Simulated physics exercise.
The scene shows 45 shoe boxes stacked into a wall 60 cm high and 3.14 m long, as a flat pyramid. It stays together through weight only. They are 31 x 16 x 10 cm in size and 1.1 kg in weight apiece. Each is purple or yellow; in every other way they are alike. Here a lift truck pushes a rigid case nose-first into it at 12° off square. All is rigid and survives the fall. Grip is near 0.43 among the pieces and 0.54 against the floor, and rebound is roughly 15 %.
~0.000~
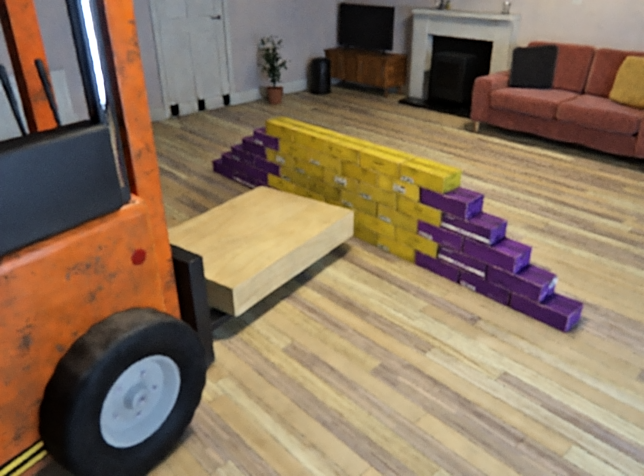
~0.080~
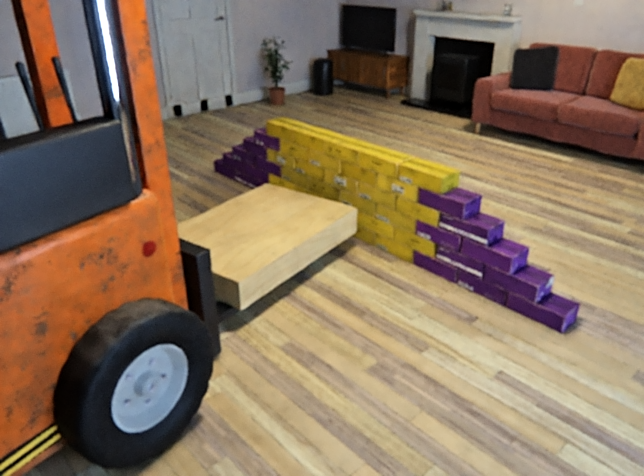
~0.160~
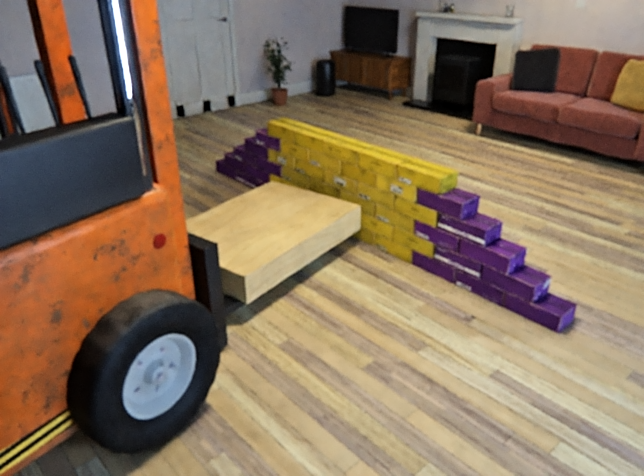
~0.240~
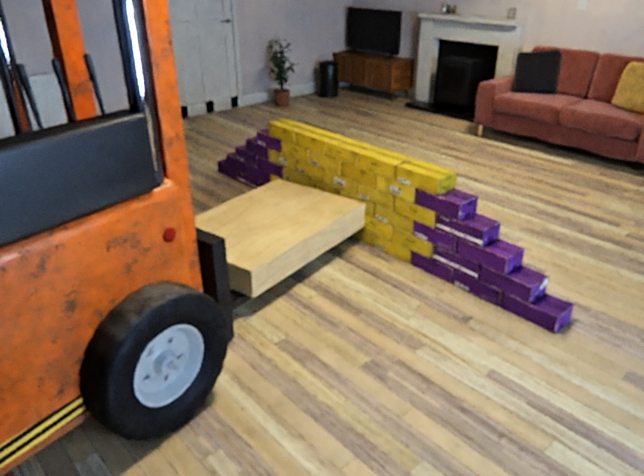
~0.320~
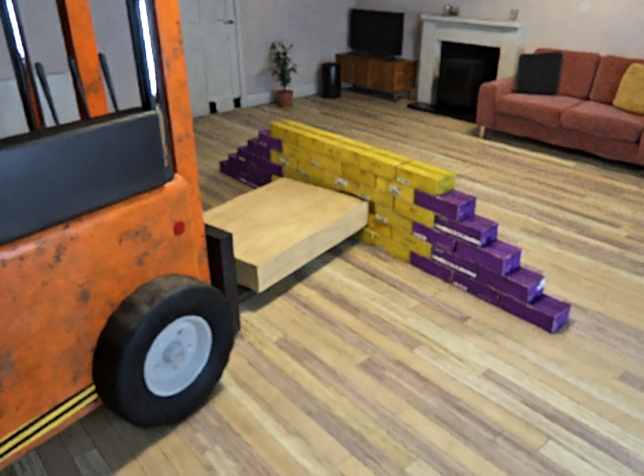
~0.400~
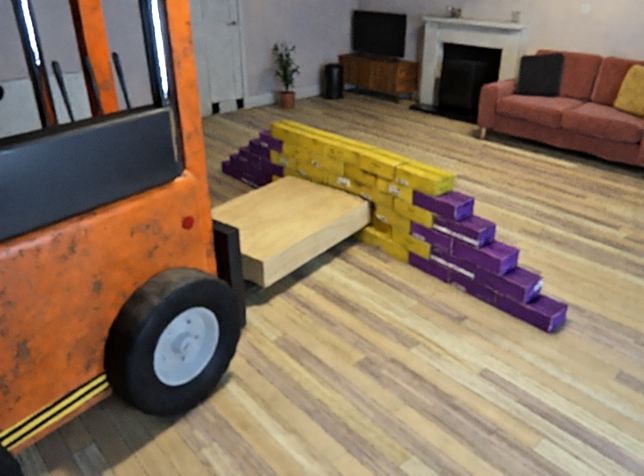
An orange forklift creeps across the wooden floor of a living room, seen from slightly above as the camera drifts round a little. Its pale wooden block faces a low wall of boxes, yellow in the middle with stepped purple ends, while a red sofa, white fireplace, television and plant stand behind. Moving rightward, the forklift closes the gap and pushes the block into the yellow boxes, shifting some slightly.
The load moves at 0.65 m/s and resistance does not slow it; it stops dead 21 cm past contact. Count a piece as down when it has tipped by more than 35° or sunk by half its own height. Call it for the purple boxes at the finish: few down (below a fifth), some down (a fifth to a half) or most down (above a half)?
Few down.
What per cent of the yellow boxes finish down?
The yellow group finishes with 0% down.
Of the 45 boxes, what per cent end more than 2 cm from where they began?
Fraction: 45 %.
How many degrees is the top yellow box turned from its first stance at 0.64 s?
Angle from initial pose, roughly 0 deg - estimate.
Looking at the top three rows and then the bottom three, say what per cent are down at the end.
From the top 0, from the bottom 0 per cent.
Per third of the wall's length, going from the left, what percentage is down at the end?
Left 0 %, middle 0 %, right 0 %.
After 0.50 s, none of the 18 purple boxes down (0 of 45 in all colours); top purple box unmoved.
After 0.64 s, none of the 18 purple boxes down (0 of 45 in all colours); top purple box shifted 20 mm; top yellow box shifted 14 mm.
At rest (1.4 s), none of the 18 purple boxes down (0 of 45 in all colours); top purple box shifted 16 mm; top yellow box shifted 10 mm. That is 0 per cent. As the last picture would show them, middles, top purple box near (279, 140), top yellow box near (424, 177).
